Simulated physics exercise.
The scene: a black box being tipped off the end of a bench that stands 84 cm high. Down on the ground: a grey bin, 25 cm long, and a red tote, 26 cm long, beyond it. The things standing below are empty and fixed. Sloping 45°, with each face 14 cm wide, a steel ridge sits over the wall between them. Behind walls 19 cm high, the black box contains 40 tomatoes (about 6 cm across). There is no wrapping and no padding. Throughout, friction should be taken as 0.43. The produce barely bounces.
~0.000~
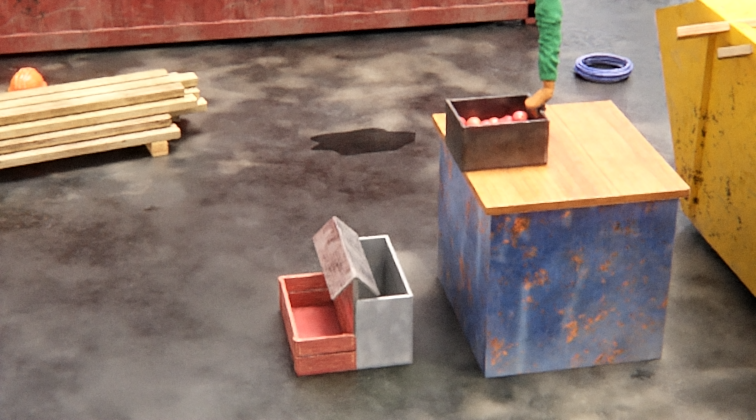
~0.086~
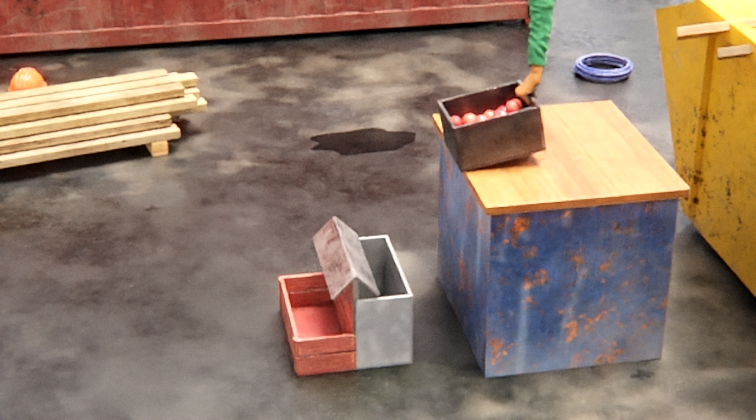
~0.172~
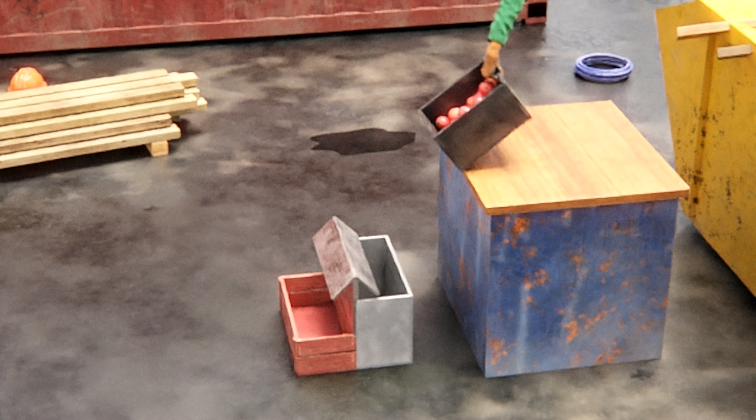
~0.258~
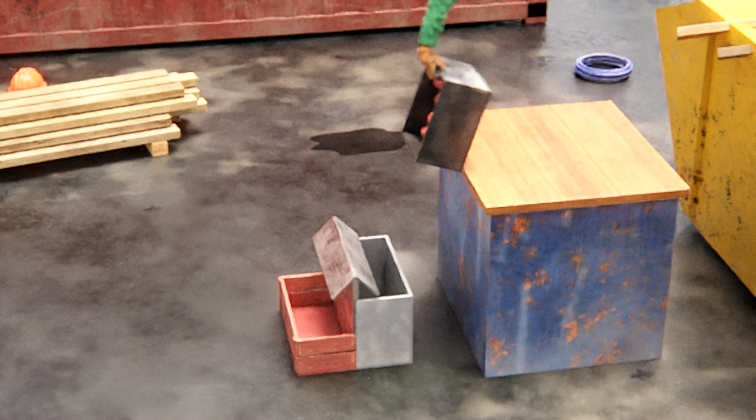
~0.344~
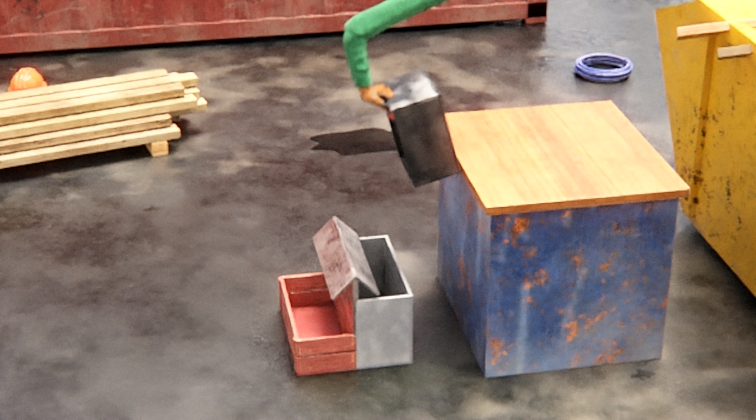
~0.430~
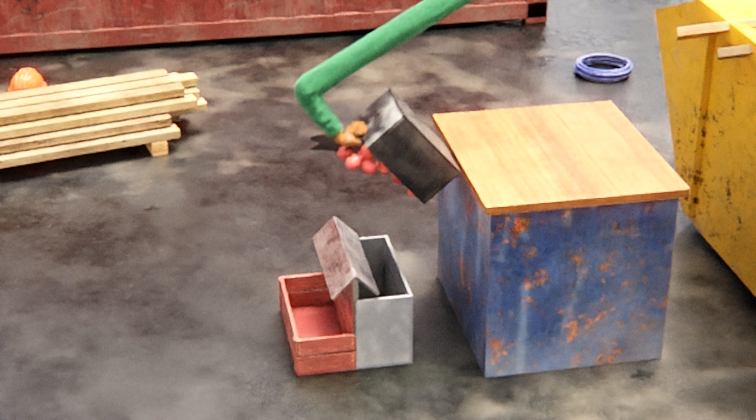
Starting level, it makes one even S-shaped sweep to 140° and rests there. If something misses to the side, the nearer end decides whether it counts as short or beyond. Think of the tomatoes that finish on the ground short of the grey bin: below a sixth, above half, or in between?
On the ground short of the grey bin: Short of a sixth of the load.
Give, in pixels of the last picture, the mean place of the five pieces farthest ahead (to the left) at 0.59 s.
About (289, 276).
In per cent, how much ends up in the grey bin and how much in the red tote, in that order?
It works out to roughly 40 per cent and 10 per cent, in that order.
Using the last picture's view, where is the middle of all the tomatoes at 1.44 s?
(317, 329).
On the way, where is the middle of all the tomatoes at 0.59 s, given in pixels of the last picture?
I'd say close to (341, 247).
After 0.59 s, tilt 140°; 1 in the grey bin and 39 in the air.
After 0.79 s, tilt 140°; 14 in the grey bin, 4 in the red tote, 10 on the ground beyond the red tote and 12 in the air.
After 1.08 s, tilt 140°; 16 in the grey bin, 5 in the red tote, 1 on the ground short of the grey bin, 16 on the ground beyond the red tote and 2 in the air.
Final count (at 1.44 s), 16 in the grey bin, 5 in the red tote, 1 on the ground short of the grey bin and 18 on the ground beyond the red tote. Asked share, 1 of 40, 2 per cent.
